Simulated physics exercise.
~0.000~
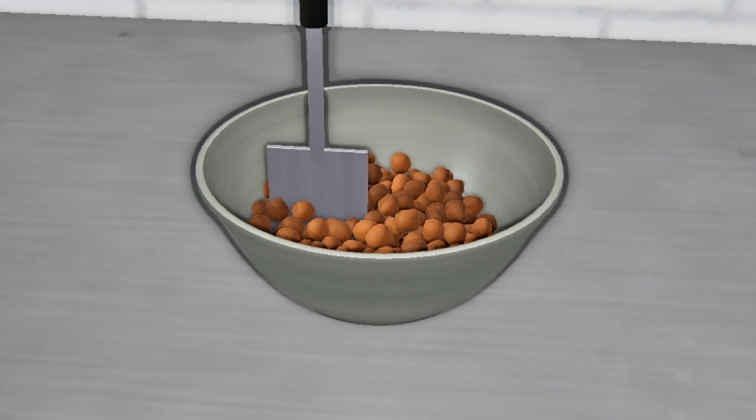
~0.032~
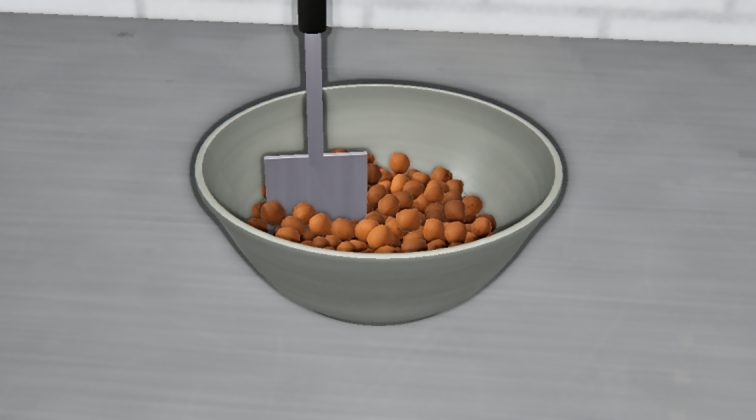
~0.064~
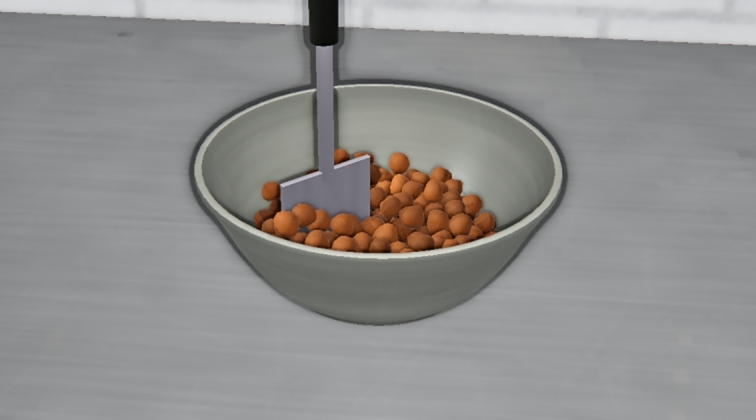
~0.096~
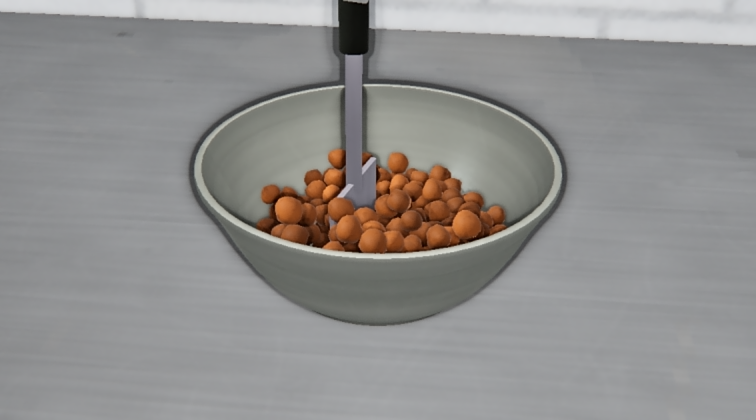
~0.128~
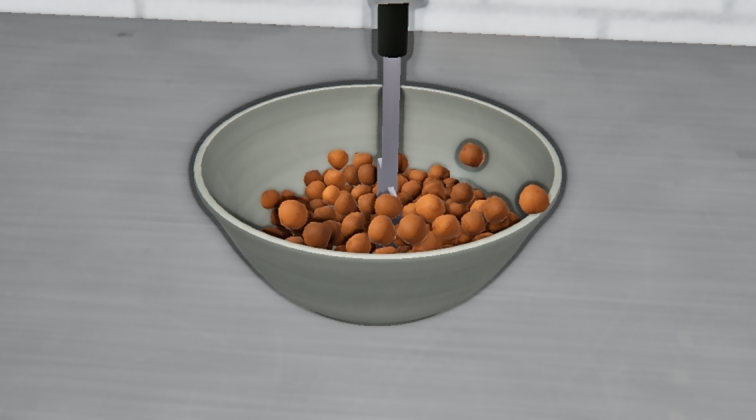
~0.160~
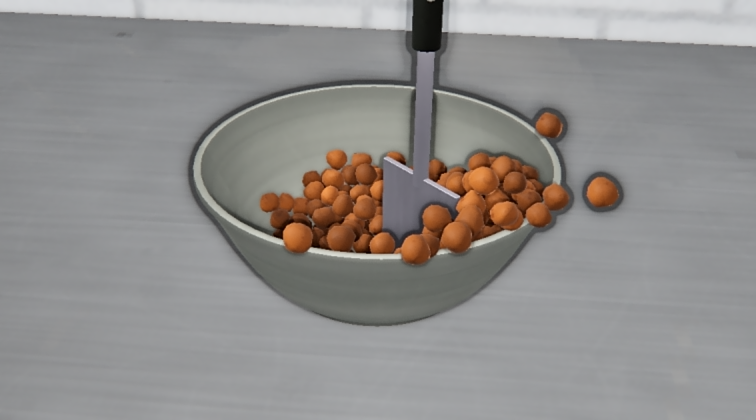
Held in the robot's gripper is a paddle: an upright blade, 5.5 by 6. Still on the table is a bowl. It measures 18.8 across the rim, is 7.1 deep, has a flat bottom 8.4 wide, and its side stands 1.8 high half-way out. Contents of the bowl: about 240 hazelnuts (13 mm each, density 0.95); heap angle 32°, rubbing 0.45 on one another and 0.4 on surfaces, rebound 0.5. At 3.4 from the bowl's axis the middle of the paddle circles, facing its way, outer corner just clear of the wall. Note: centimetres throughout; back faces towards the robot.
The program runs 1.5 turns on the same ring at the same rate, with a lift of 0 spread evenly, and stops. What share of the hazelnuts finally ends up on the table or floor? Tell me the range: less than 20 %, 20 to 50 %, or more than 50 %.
It falls in the range 20 to 50 %.
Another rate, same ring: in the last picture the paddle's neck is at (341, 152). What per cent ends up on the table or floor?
Some 0 %.
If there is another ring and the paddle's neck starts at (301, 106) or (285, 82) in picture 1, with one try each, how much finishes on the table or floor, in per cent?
Roughly 40 % and 25 %.
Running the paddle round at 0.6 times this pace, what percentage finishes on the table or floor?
Some 5 in a hundred.
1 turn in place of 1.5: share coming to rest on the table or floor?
It would be around 30 per cent.
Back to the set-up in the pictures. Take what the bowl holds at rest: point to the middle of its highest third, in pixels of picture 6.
I'd put it at about (447, 197).
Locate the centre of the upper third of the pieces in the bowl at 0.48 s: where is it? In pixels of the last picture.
Near pixel (352, 242).
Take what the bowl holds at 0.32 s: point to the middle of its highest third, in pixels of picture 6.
I'd put it at around (324, 120).
By 0.32 s, 290° round, highest piece 12 above the table; 198 in the bowl, 19 on the table or floor, 23 in flight or on the tool.
By 0.48 s, 84° round, highest piece 10 above the table; 173 in the bowl, 53 on the table or floor, 14 in flight or on the tool.
By 0.76 s, 180° round, highest piece 8 above the table; 157 in the bowl, 83 on the table or floor.
By 1.46 s, 180° round, highest piece 5 above the table; 156 in the bowl, 84 on the table or floor.
Final count, 156 in the bowl, 84 on the table or floor. That is 35 % on the table or floor.
